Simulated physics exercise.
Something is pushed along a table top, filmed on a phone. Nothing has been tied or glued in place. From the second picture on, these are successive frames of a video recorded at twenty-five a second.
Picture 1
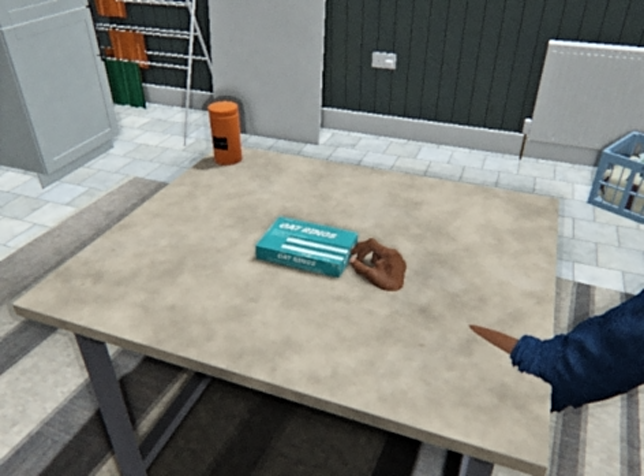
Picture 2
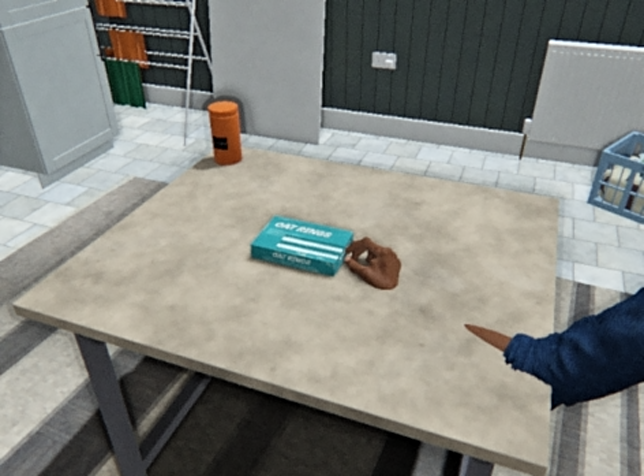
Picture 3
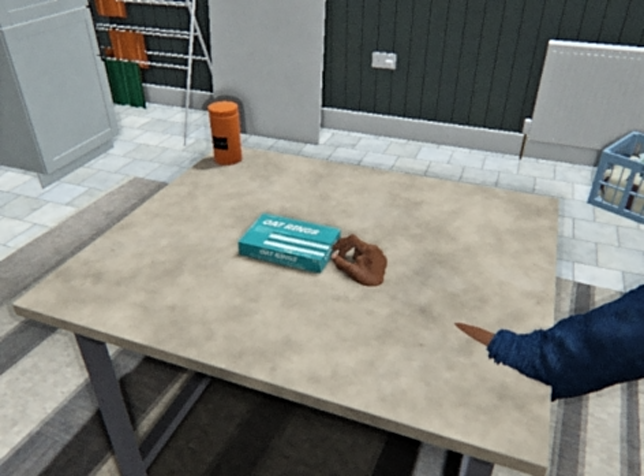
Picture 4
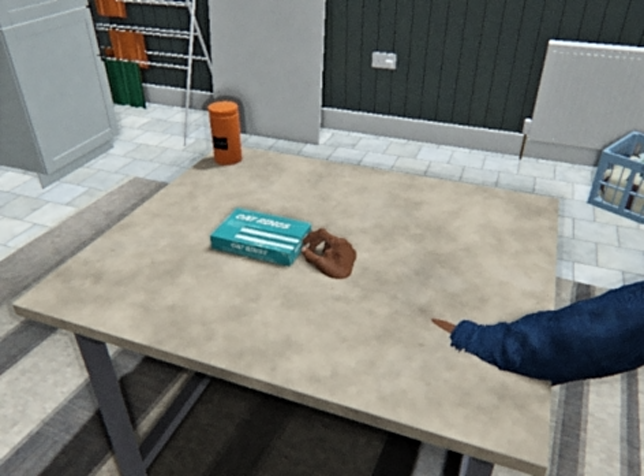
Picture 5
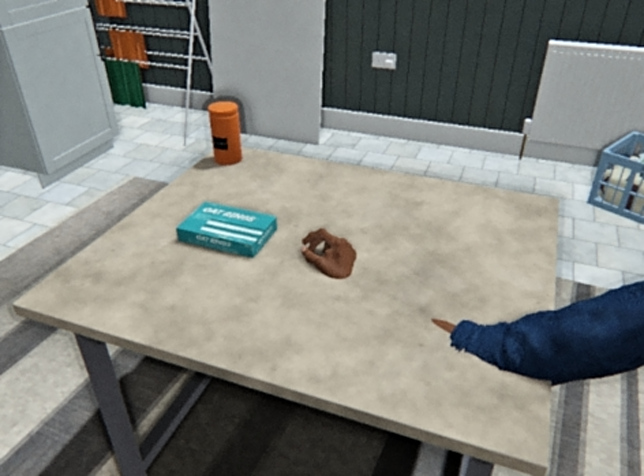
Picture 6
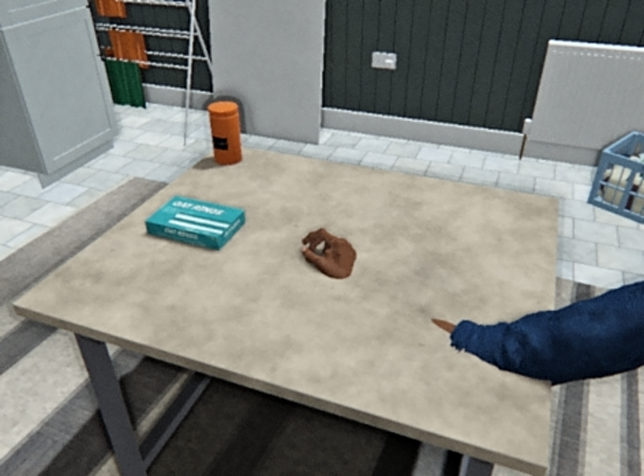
Turquoise packet sliding left across a table top, pushed by a hand, then moving on alone as the hand stays still.
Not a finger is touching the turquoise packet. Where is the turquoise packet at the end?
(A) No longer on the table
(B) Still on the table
Option A: No longer on the table.
Then, 0.10 s on from there, turquoise packet shifted well along near (128, 207).
Then, 0.30 s on from there, turquoise packet now off the table.
Then, 0.40 s on from there, things are still on the move.
Then, 0.60 s on from there, as before.
In the end, off the table, turquoise packet.
